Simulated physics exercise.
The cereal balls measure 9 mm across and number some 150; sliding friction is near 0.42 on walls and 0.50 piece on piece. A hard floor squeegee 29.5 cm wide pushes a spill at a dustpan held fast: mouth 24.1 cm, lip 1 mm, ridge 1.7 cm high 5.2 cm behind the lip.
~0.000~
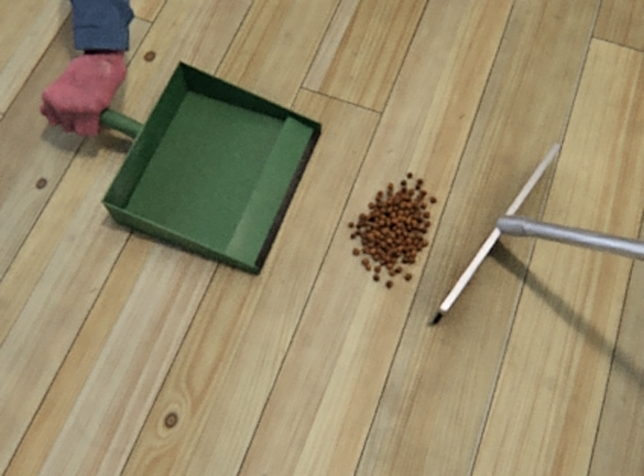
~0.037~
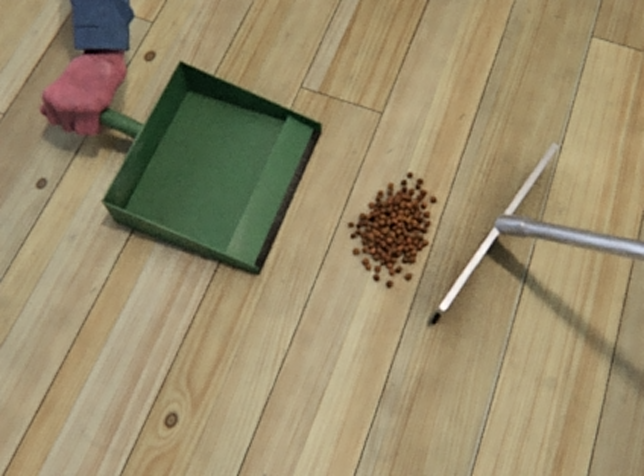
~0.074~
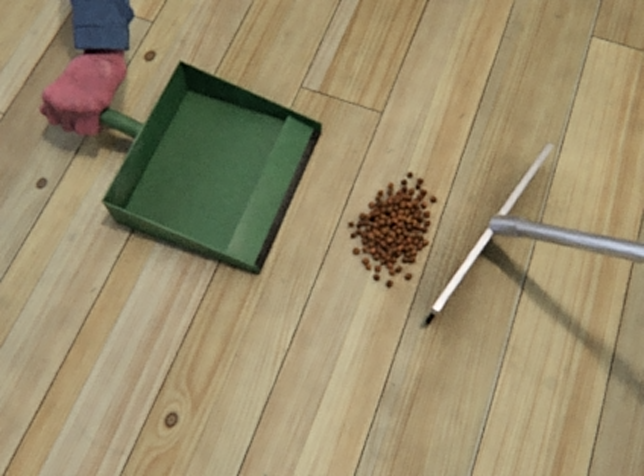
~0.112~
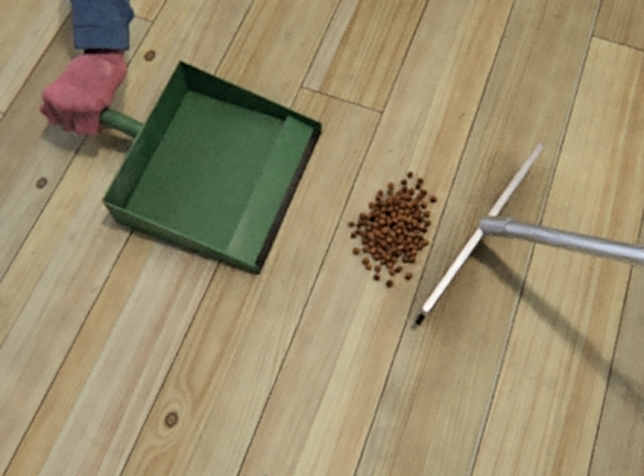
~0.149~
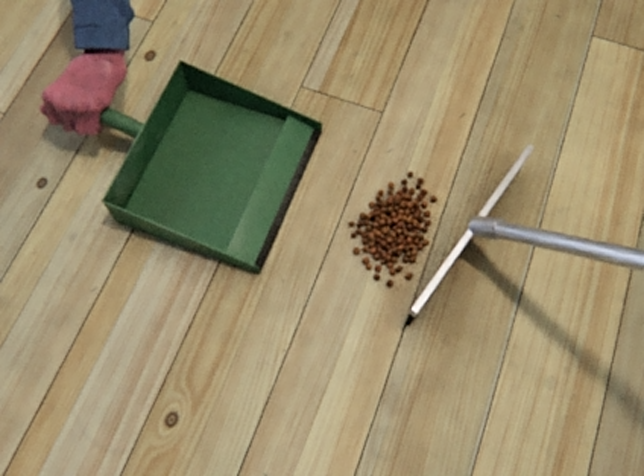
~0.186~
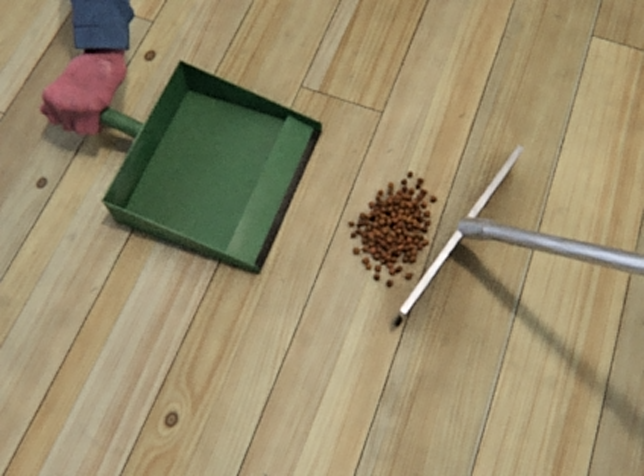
On a wooden floor, a squeegee slides left to brown balls near a still green dustpan.
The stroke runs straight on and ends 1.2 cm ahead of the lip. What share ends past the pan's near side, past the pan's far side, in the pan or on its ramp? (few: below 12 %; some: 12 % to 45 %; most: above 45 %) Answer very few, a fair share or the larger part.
Near side very few, far side very few, pan very few.
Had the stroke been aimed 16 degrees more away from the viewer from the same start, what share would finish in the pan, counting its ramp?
It would be near 5 per cent.
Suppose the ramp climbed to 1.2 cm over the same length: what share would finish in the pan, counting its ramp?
Then about 0 per cent.
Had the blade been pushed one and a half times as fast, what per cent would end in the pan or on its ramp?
In that case some 0 per cent.
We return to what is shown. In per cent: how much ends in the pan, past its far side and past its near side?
Near side 0; far side 0; pan 0.
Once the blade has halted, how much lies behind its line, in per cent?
About 5 per cent.
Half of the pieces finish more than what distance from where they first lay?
About 12 cm.
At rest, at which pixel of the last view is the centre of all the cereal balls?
Near (320, 207).
Then, at 0.45 s, middle of the blade 15 cm from the lip; 0 % over the lip, far side 0 %, near side 0 %.
After 0.63 s, middle of the blade 9 cm from the lip; 0 % over the lip, far side 0 %, near side 0 %.
Then, at 0.93 s, middle of the blade 5 cm from the lip; 0 % over the lip, far side 0 %, near side 0 %.
At rest (1.2 s), near side 0 %, far side 0 %, pan 0 %, in front of the lip or behind the blade 100 %.
